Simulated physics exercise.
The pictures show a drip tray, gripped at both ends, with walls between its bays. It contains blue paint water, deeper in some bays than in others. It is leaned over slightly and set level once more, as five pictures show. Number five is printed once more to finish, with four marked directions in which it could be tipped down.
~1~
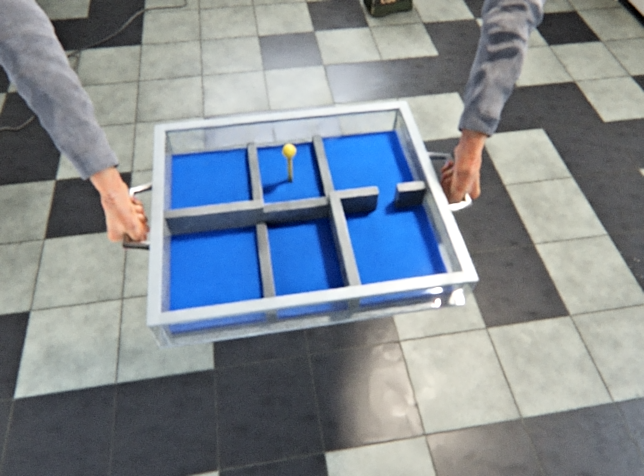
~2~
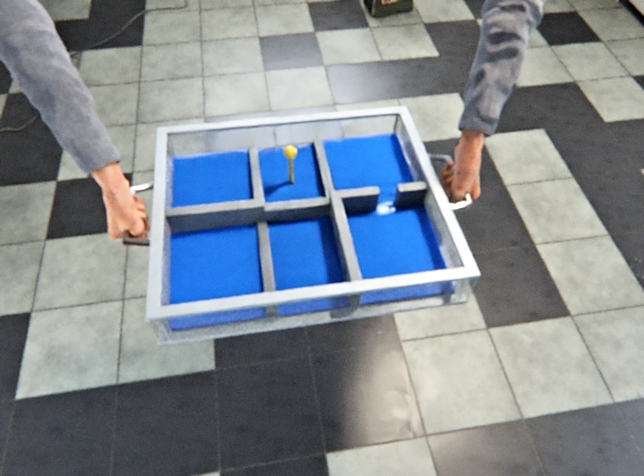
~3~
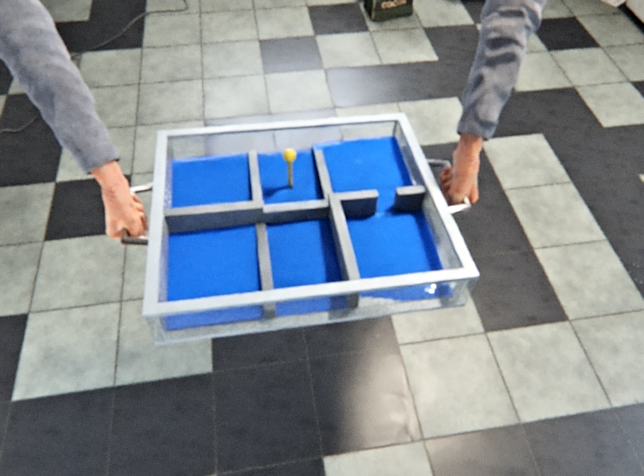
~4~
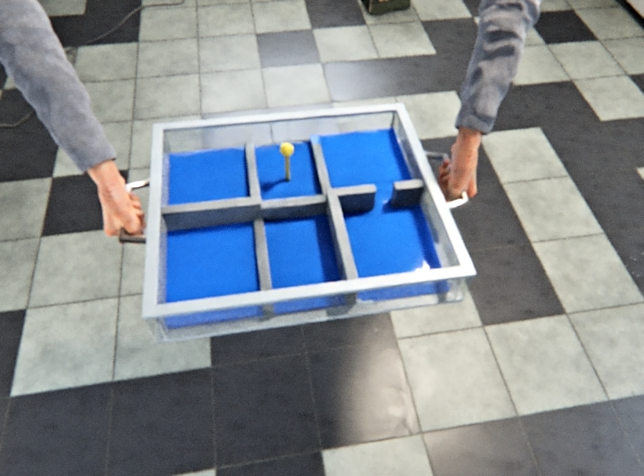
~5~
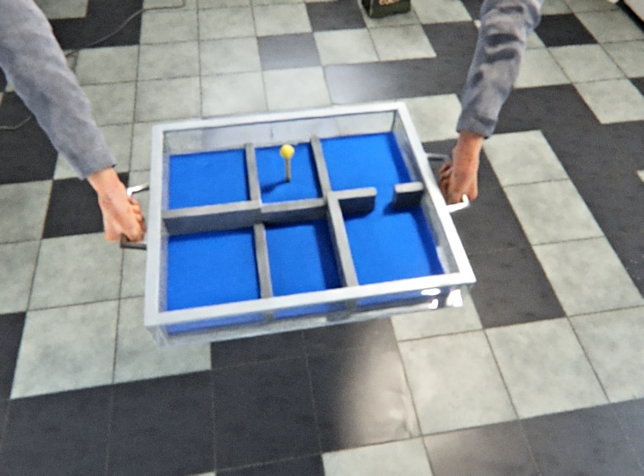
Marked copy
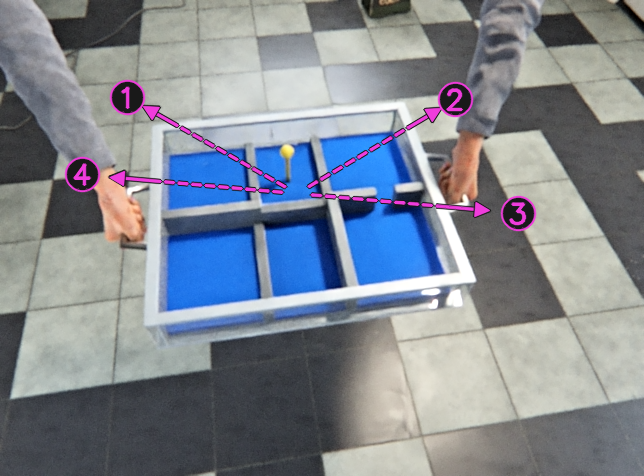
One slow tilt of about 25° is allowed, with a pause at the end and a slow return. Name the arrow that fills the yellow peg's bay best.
Arrow 4.
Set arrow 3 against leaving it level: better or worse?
Arrow 3 is worse.
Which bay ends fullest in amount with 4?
That is the back left bay.
In magenta, 1 ends at (147, 108); 2 ends at (436, 110); 3 ends at (484, 210); 4 ends at (115, 177).
With 1, about 4 % of the liquid ends in the peg's bay; about 33 % goes over the rim.
With 2, about 3 % of the liquid ends in the peg's bay; about 33 % goes over the rim.
With 3, about 4 % of the liquid ends in the peg's bay; almost none goes over the rim.
With 4, about 14 % of the liquid ends in the peg's bay; about 8 % goes over the rim.
